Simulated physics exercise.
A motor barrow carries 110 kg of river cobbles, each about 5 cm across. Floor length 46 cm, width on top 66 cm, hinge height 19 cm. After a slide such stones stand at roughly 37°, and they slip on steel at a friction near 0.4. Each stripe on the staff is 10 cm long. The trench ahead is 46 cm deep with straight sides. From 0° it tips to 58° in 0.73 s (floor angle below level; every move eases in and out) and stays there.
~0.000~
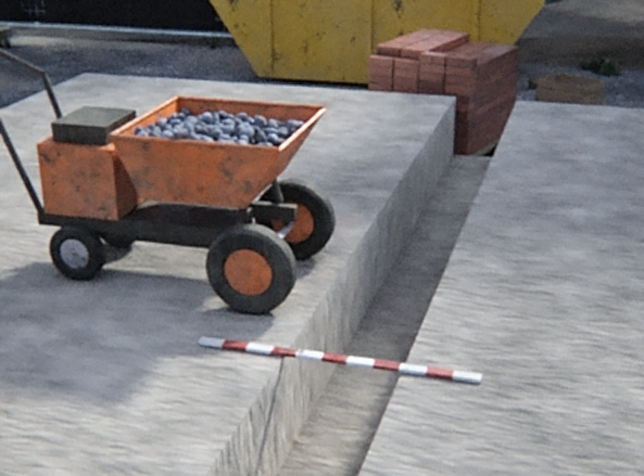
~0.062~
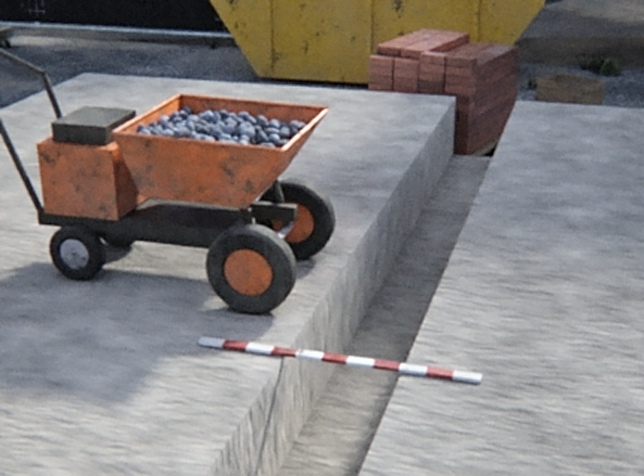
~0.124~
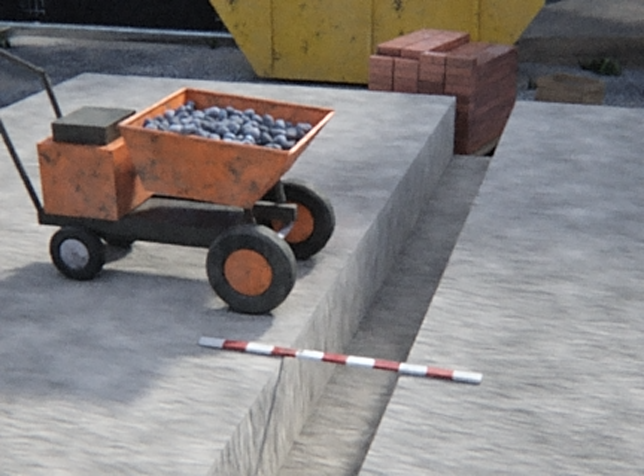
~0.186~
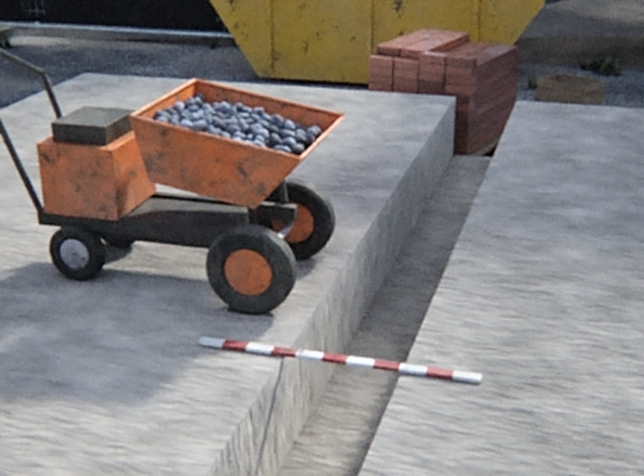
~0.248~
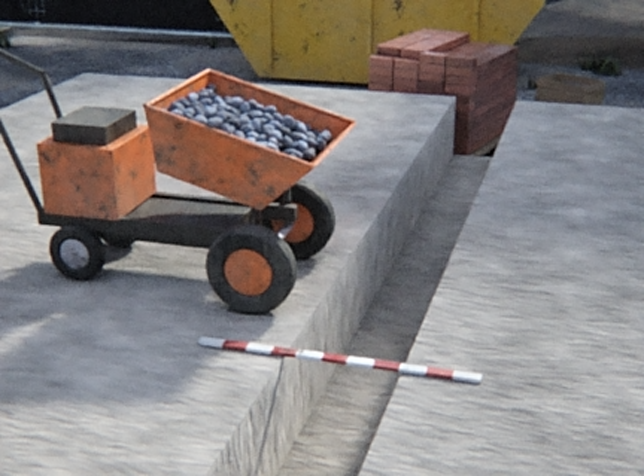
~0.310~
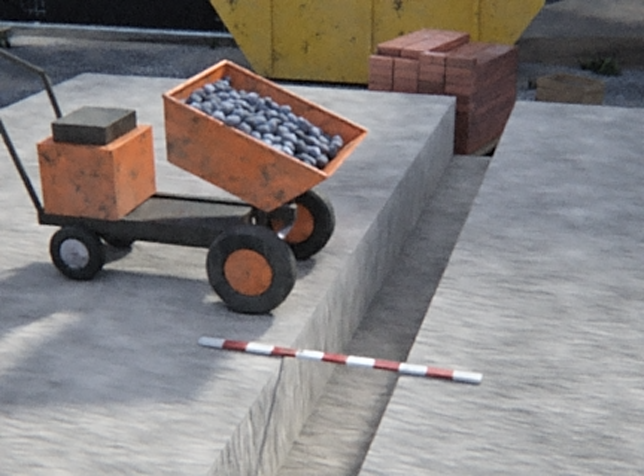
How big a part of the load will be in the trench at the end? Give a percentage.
Some 22 per cent of it.
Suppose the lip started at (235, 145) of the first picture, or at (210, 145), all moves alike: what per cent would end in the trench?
Near 40 per cent from the first place, 50 from the second.
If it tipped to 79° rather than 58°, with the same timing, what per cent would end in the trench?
It would be near 40 per cent.
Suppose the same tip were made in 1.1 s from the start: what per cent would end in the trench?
Then about 25 per cent.
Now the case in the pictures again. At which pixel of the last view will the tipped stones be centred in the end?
Their middle is at about (452, 300).
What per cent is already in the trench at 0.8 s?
About 10 per cent by then.
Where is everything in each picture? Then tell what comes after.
Lip at (279, 150), floor tilted 0°, highest stones at (223, 123), in the first picture.
The skip is at 1°, its lip at (281, 151); the top of the load is at (216, 122); the stones move at 0.3 m/s on average, in the second picture.
The skip is at 4°, its lip at (289, 154); the top of the load is at (200, 115); the stones move at 0.6 m/s on average, in the third picture.
Lip at (300, 159), floor tilted 9°, highest stones at (192, 106); the stones move at 0.8 m/s on average, in the fourth picture.
Lip at (313, 167), floor tilted 16°, highest stones at (205, 98); the stones move at 0.9 m/s on average, in the fifth picture.
Lip at (327, 178), floor tilted 23°, highest stones at (220, 89); the stones move at 1.0 m/s on average, in the sixth picture.
After 0.6 s the floor is at 49°; 100 % in the skip; the foremost stones are at (364, 199).
After 0.8 s the floor is at 58°; 89 % in the skip, 8 % in the trench, 4 % past the trench; the foremost stones are at (444, 283).
After 1.2 s the floor is at 58°; 59 % in the skip, 11 % in the trench, 29 % past the trench; the foremost stones are at (565, 320).
After 3.1 s the floor is at 58°; 46 % in the skip, 22 % in the trench, 31 % past the trench; the foremost stones are past the picture's edge.
